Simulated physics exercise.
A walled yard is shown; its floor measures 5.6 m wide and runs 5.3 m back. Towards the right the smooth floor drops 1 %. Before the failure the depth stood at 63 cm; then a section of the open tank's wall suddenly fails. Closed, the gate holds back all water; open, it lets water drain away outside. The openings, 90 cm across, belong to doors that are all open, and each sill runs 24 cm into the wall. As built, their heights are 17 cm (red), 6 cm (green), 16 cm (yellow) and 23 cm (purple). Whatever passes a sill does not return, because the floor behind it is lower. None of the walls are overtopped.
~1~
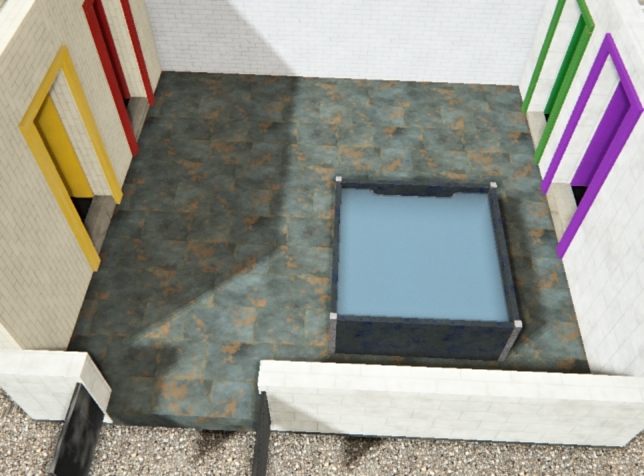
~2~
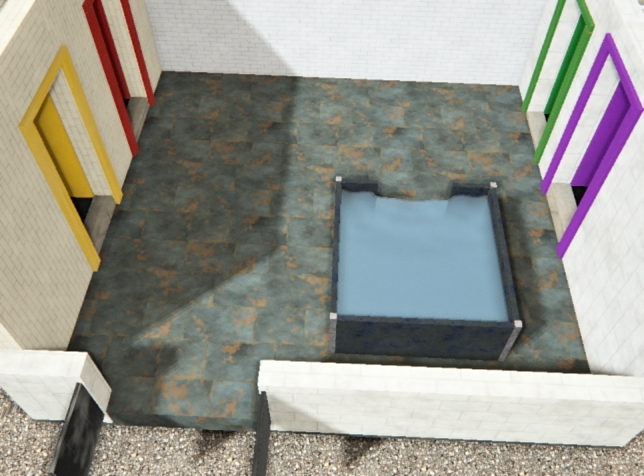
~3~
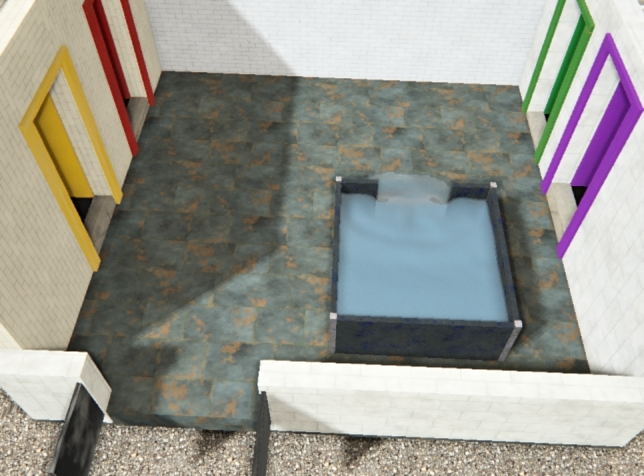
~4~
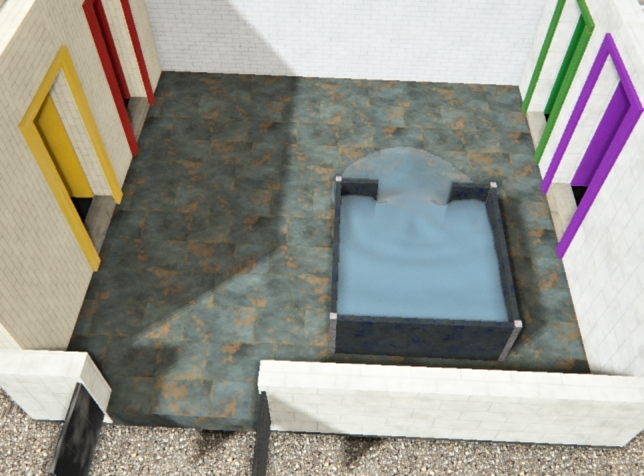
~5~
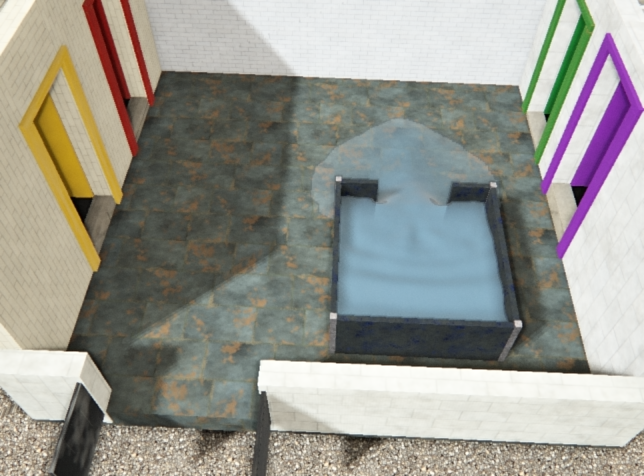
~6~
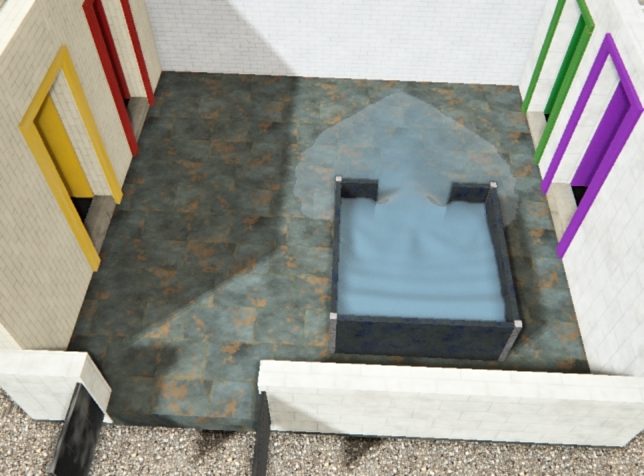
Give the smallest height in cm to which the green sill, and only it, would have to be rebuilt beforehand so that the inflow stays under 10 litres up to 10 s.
Roughly 15 cm.
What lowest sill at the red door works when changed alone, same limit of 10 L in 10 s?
The red door needs around 8.5 cm.
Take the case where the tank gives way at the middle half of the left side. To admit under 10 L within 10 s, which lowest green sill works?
Then the minimum is about 8.0 cm.
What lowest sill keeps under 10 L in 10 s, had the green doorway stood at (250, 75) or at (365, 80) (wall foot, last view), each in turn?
Minimums: Roughly 8.5 cm and 21 cm.
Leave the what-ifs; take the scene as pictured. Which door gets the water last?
I'd say the yellow door.
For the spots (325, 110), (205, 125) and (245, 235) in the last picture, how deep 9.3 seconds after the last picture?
First spot about 6 cm, second about 5 cm, third about 3 cm.
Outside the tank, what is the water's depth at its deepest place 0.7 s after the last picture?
34 cm.
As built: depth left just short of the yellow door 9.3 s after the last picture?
About 3.0 cm.
Then, 0.7 s after the last picture water covers 35 % of the floor, deepest (34 cm) near (412, 215); 4 cm at the green door, 0 litres in over its 6 cm sill.
Then, 2.3 s after the last picture water covers 40 % of the floor, deepest (23 cm) near (427, 84); 15 cm at the green door, 35 litres in over its 6 cm sill.
Then, 9.3 s after the last picture water covers 100 % of the floor, deepest (10 cm) near (571, 293); 9 cm at the green door, 153 litres in over its 6 cm sill.
At the green door as built, the water peaked near 16 cm, 2.1 s after the last picture.
Run again over the same 10 s with other heights there, 22 litres in over 12.5 cm, 5 litres over 17 cm. The limit of 10 litres is kept from about 15 cm up.
